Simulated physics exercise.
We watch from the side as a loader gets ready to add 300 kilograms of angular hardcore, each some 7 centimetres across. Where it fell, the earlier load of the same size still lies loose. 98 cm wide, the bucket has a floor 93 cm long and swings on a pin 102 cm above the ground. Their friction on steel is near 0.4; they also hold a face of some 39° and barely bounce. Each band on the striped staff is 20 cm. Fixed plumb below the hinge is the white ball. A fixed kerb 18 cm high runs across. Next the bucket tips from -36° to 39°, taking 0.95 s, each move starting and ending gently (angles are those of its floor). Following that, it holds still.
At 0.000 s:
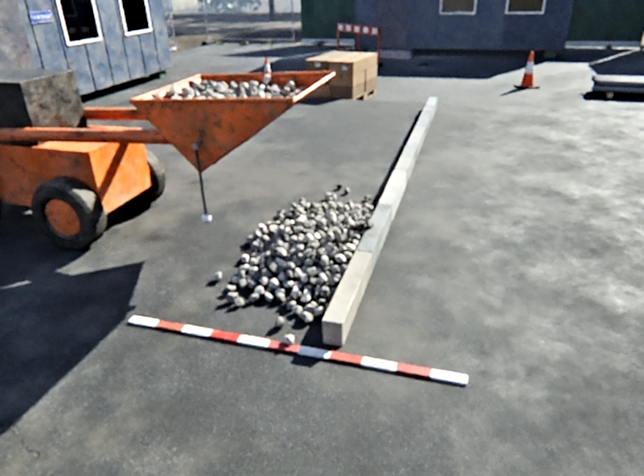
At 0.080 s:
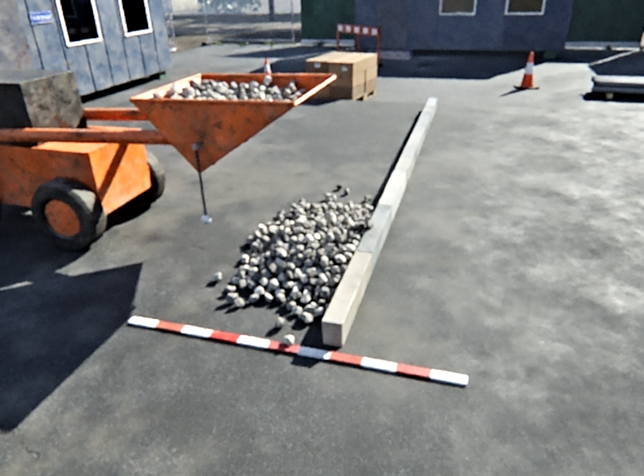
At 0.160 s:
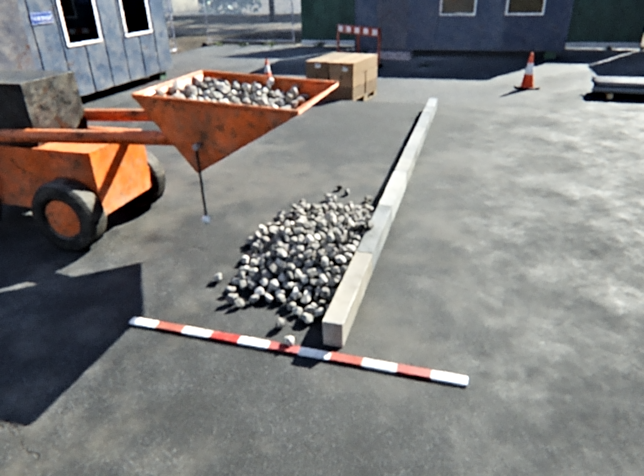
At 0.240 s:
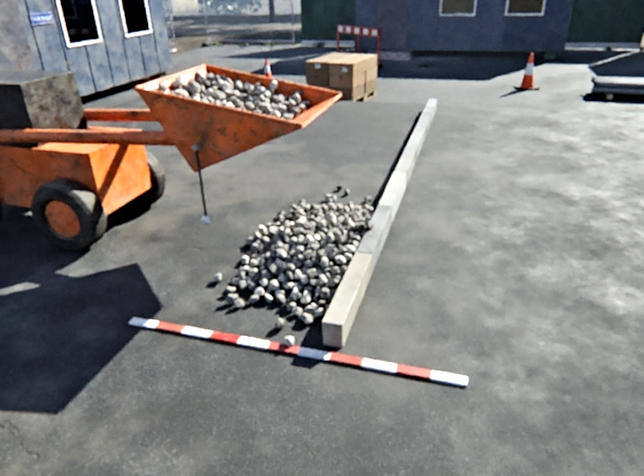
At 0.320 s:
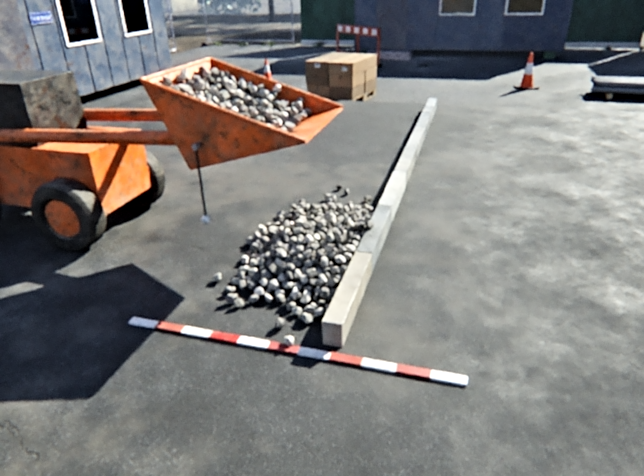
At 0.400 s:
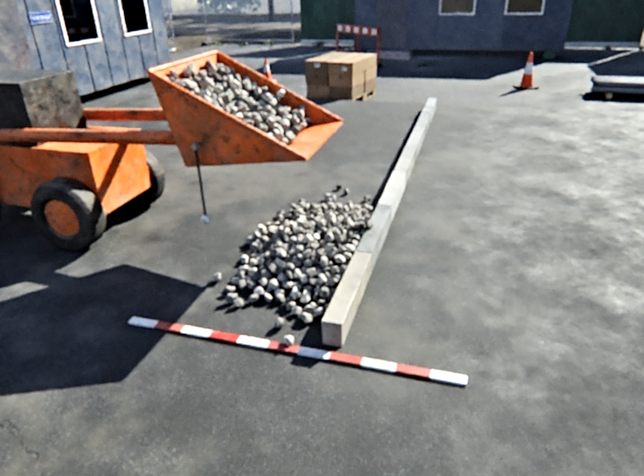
In a paved yard, an orange wheeled machine gradually tilts its raised bucket of pale stones down toward the right, and the stones shift inside it, beside a loose stone pile against a long kerb and a red-and-white staff.
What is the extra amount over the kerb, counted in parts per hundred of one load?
Close to 7 parts in a hundred.
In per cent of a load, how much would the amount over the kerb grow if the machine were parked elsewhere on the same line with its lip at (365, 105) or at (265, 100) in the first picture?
About 75 and 0 per cent.
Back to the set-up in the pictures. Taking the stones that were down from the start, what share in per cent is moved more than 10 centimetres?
Some 0 percent, give or take.
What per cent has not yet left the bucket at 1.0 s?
Close to 90 per cent of the load.
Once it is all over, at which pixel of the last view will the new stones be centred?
They settle centred around (332, 228).
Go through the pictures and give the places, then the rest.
Lip at (294, 100), floor tilted -36°, highest stones at (235, 85). The earlier load is highest near (307, 222), 25 cm above ground level, 100 % on this side of the kerb, in the first frame.
The bucket is at -34°, its lip at (295, 104); the top of the load is at (229, 86); the stones move at 0.2 m/s on average, in the second frame.
Lip at (299, 113), floor tilted -30°, highest stones at (215, 84); the stones move at 0.3 m/s on average, in the third frame.
The bucket is at -24°, its lip at (303, 126); the top of the load is at (205, 80); the stones move at 0.3 m/s on average, in the fourth frame.
The bucket is at -16°, its lip at (305, 142); the top of the load is at (209, 75); the stones move at 0.4 m/s on average, in the fifth frame.
Lip at (306, 160), floor tilted -7°, highest stones at (213, 70); the stones move at 0.5 m/s on average, in the sixth frame.
After 0.7 s the floor is at 27°; in per cent of one load, 100 in the bucket, 100 on this side of the kerb; the foremost stones are at (362, 238).
After 1.0 s the floor is at 39°; in per cent of one load, 89 in the bucket, 111 on this side of the kerb; the foremost stones are at (362, 238).
After 1.4 s the floor is at 39°; in per cent of one load, 38 in the bucket, 162 on this side of the kerb; the foremost stones are at (372, 242).
After 3.9 s the floor is at 39°; in per cent of one load, 8 in the bucket, 185 on this side of the kerb, 7 over the kerb; the foremost stones are at (459, 265). Net gain over the kerb, 7.
